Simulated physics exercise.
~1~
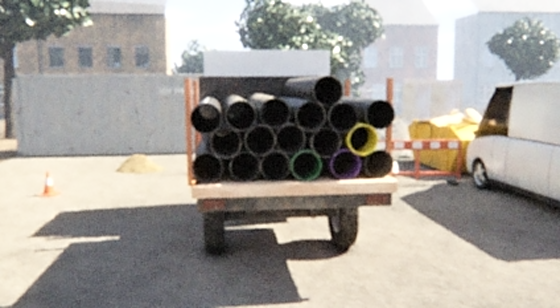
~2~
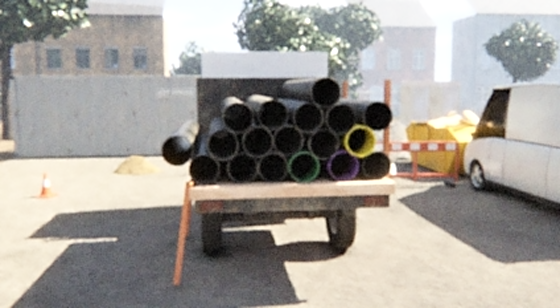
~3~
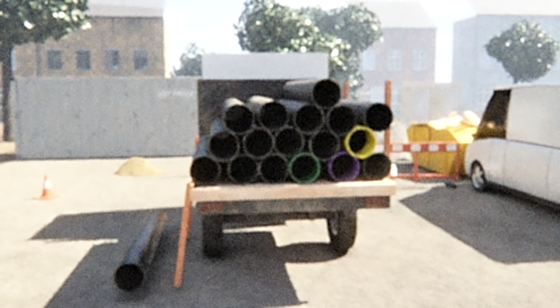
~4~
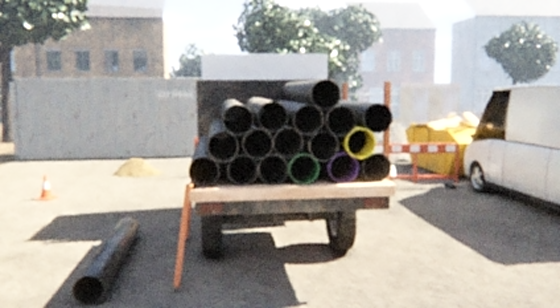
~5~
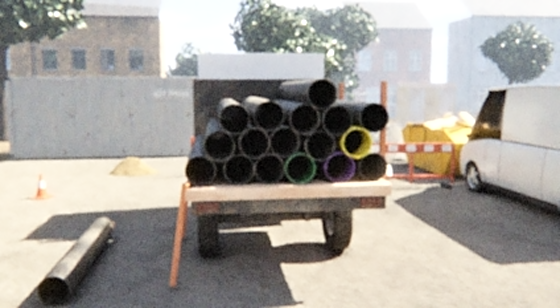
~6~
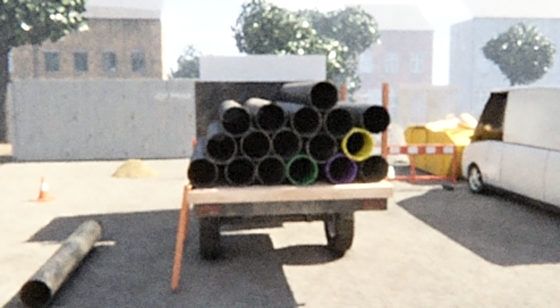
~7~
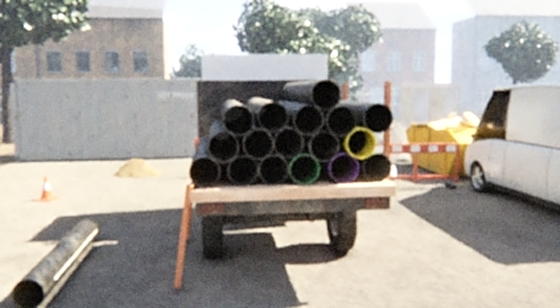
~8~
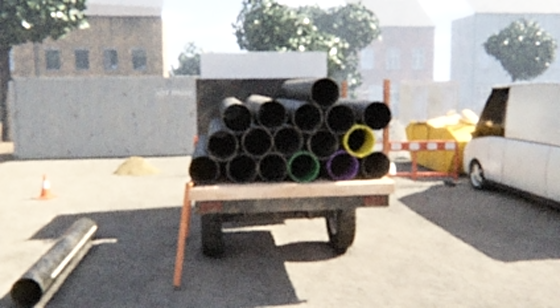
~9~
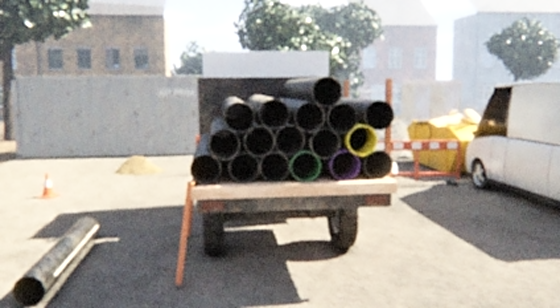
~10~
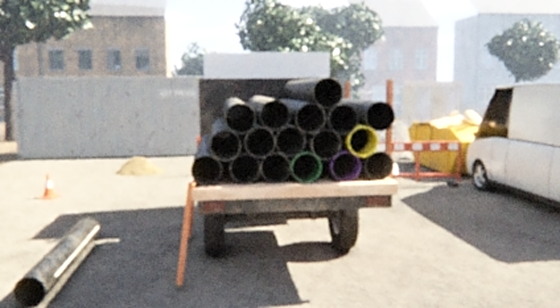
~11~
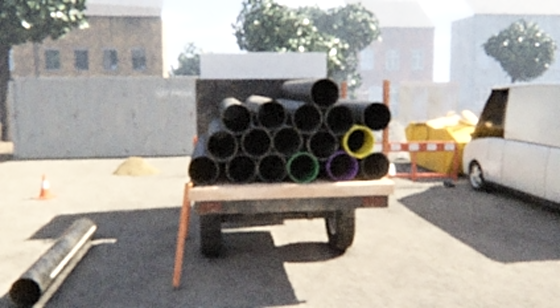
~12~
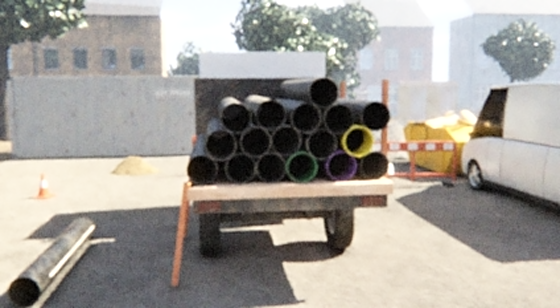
In a sunlit yard with a pale wall, trees and buildings behind, a flatbed lorry stands with its tail towards a slightly swaying view. Dark pipes are stacked on its deck, with a green-rimmed and a purple-rimmed one low on the right side, a yellow-rimmed one above them, and a white van parked at right. The orange posts on the left edge swing down, and one pipe slips off that side. It drops to the ground, rolls a short way left and comes to rest. The rest of the stack, coloured pipes included, stays on the deck.
